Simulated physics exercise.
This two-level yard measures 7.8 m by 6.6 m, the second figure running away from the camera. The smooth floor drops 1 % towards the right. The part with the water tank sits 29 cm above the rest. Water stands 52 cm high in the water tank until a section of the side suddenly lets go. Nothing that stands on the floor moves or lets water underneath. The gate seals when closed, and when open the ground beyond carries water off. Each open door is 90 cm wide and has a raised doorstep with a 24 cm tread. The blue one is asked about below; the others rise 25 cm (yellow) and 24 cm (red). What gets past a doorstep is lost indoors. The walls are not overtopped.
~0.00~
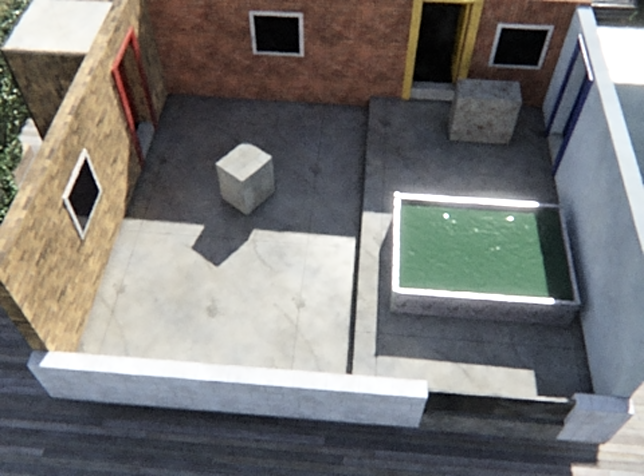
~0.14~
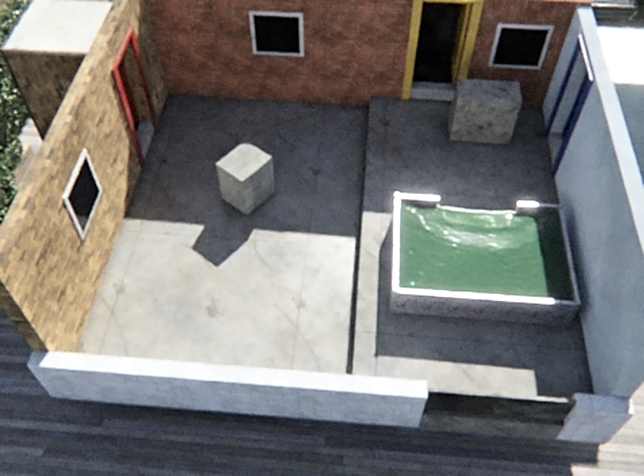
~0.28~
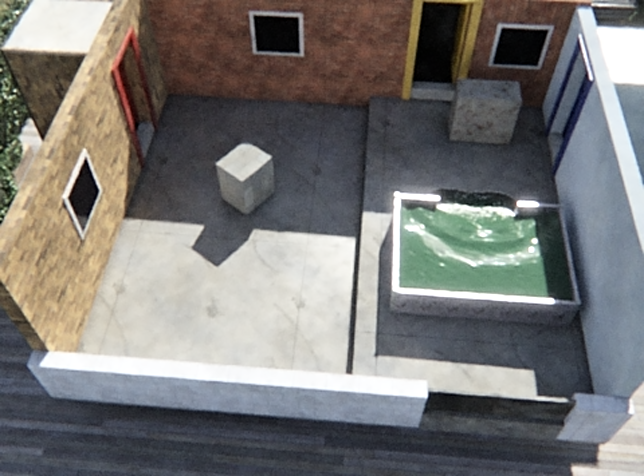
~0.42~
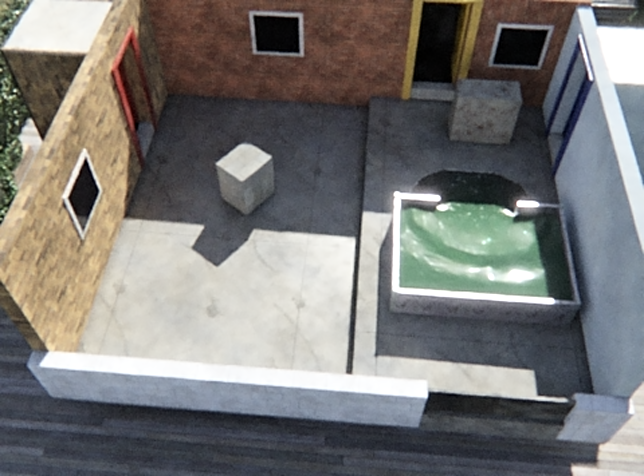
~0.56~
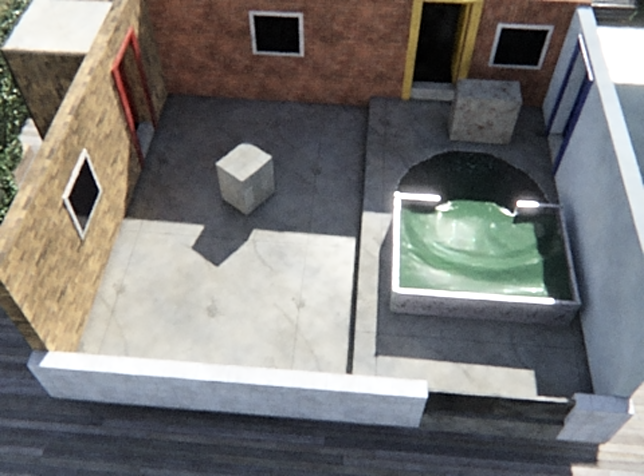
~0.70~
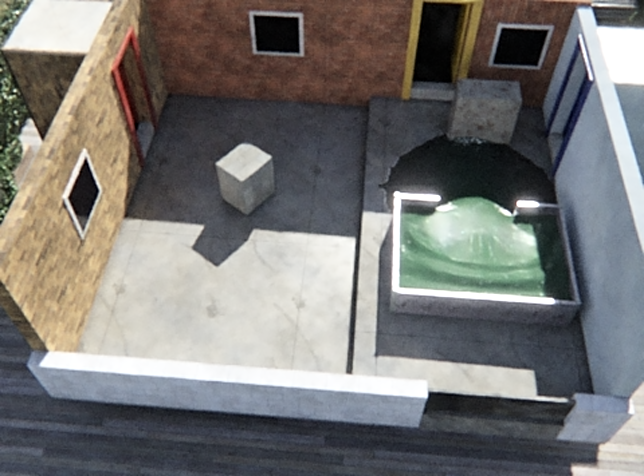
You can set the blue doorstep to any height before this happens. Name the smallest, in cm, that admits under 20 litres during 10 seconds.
At least 24 cm or so.
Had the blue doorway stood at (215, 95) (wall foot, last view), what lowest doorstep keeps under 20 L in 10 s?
Roughly 7.5 cm.
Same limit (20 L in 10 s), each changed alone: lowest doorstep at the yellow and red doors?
Roughly 12.5 cm at yellow and 8.5 cm at red.
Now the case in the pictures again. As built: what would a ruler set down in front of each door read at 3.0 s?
In cm: Yellow 15, red 0, blue 23.
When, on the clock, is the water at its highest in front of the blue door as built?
Near 2.2 s.
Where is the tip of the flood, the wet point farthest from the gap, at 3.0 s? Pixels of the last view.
Near (210, 99).
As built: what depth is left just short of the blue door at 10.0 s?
About 10.5 cm.
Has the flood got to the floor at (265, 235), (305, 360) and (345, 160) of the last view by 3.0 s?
In that order: Dry, still dry, wet.
After 1.4 s water covers 15 % of the floor, deepest (34 cm) near (473, 149); 13 cm at the blue door, 0 litres in over its 14 cm doorstep.
After 3.0 s water covers 30 % of the floor, deepest (30 cm) near (541, 110); 23 cm at the blue door, 78 litres in over its 14 cm doorstep.
After 10.0 s water covers 85 % of the floor, deepest (11 cm) near (542, 116); 10 cm at the blue door, 124 litres in over its 14 cm doorstep.
At the blue door as built, the water arrived by 1.0 s and peaked near 27 cm at 2.2 s.
Run again over the same 10 s with other heights there, 33 litres in over 21.5 cm, 5 litres over 29 cm. The limit of 20 litres is kept from about 24 cm up.
